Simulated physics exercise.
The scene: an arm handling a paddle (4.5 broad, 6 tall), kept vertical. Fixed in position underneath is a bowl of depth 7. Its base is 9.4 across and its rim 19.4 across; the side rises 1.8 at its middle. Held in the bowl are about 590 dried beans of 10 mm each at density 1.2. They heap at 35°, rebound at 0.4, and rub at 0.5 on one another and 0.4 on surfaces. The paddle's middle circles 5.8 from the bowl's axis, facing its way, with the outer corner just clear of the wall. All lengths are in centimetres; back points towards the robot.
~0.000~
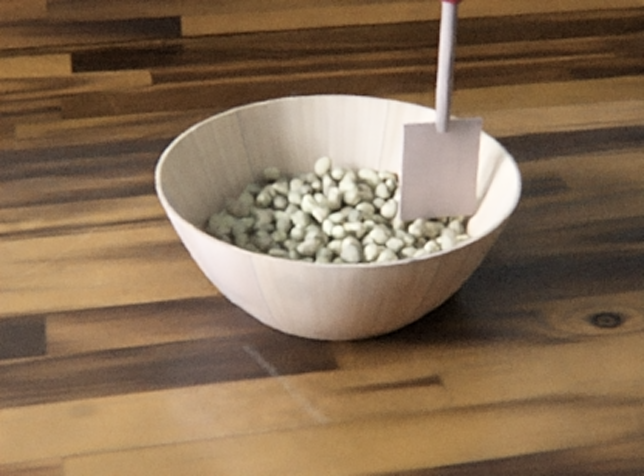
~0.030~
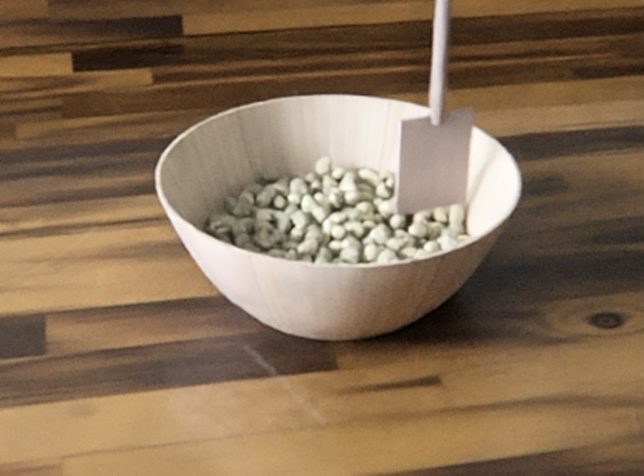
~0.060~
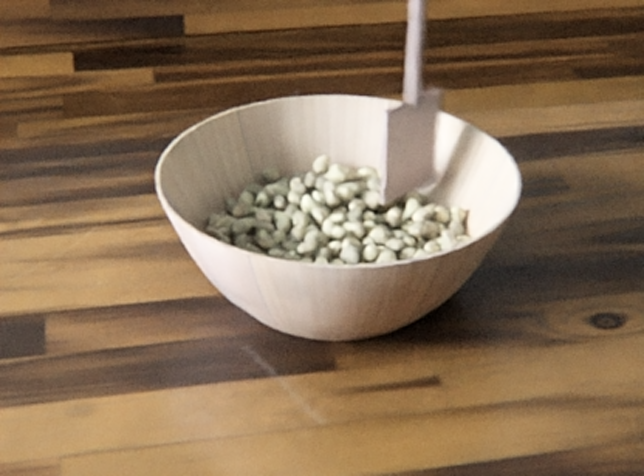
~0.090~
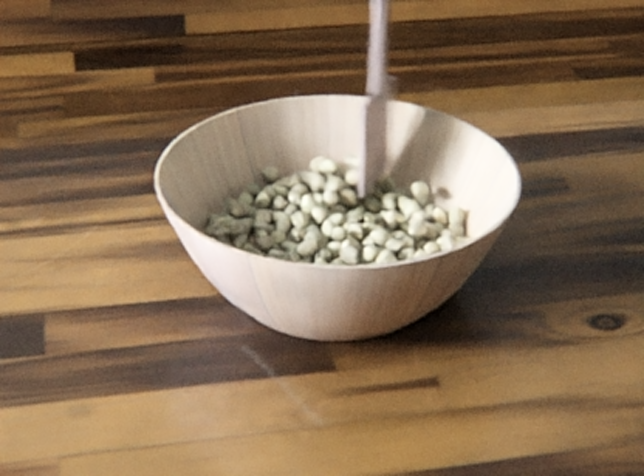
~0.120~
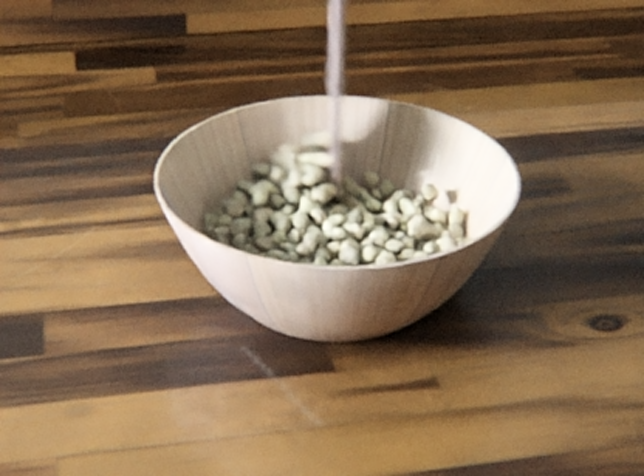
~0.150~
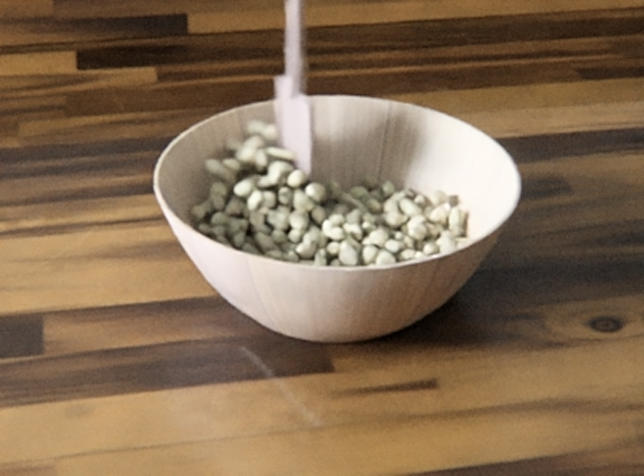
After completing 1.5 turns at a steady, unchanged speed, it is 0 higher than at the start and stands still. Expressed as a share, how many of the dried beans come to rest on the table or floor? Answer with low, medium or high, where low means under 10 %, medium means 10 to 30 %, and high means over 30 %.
Medium.
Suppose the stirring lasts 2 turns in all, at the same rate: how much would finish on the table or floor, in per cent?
It would be around 20 percent.
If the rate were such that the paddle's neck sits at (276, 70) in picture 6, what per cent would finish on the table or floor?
Some 15 per cent.
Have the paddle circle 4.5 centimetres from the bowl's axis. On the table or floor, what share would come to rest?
Then some 30 percent.
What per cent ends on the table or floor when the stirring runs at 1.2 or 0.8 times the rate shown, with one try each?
15 % and 10 %.
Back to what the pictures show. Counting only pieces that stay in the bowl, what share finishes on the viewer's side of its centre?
About 55 %.
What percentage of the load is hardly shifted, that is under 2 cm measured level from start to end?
I'd put it at about 60 in a hundred.
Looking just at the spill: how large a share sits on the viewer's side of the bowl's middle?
About 50 per cent.
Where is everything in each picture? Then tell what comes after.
In the first picture, the paddle neck at (444, 96), 0° round; upper third of the load around (333, 235), from x 210 to 465, top at y 165; 591 in the bowl.
In the second picture, the paddle neck at (439, 89), 9° round; upper third of the load around (333, 235), from x 210 to 465, top at y 165.
In the third picture, the paddle neck at (415, 75), 32° round; upper third of the load around (331, 234), from x 210 to 465, top at y 165.
In the fourth picture, the paddle neck at (379, 65), 55° round; upper third of the load around (329, 234), from x 210 to 465, top at y 115.
In the fifth picture, the paddle neck at (337, 62), 79° round; upper third of the load around (313, 234), from x 210 to 460, top at y 85; 590 in the bowl, 1 in flight or on the tool.
In the sixth picture, the paddle neck at (296, 65), 103° round; upper third of the load around (299, 232), from x 200 to 460, top at y 65; 590 in the bowl, 1 in flight or on the tool.
After 0.36 s, 271° round, highest piece 10 above the table; 568 in the bowl, 6 on the table or floor, 17 in flight or on the tool.
After 0.58 s, 80° round, highest piece 9 above the table; 518 in the bowl, 50 on the table or floor, 23 in flight or on the tool.
After 0.88 s, 180° round, highest piece 7 above the table; 492 in the bowl, 99 on the table or floor.
After 1.58 s, 180° round, highest piece 7 above the table; 492 in the bowl, 99 on the table or floor.
In the end, 492 in the bowl, 99 on the table or floor. That is 17 % on the table or floor.
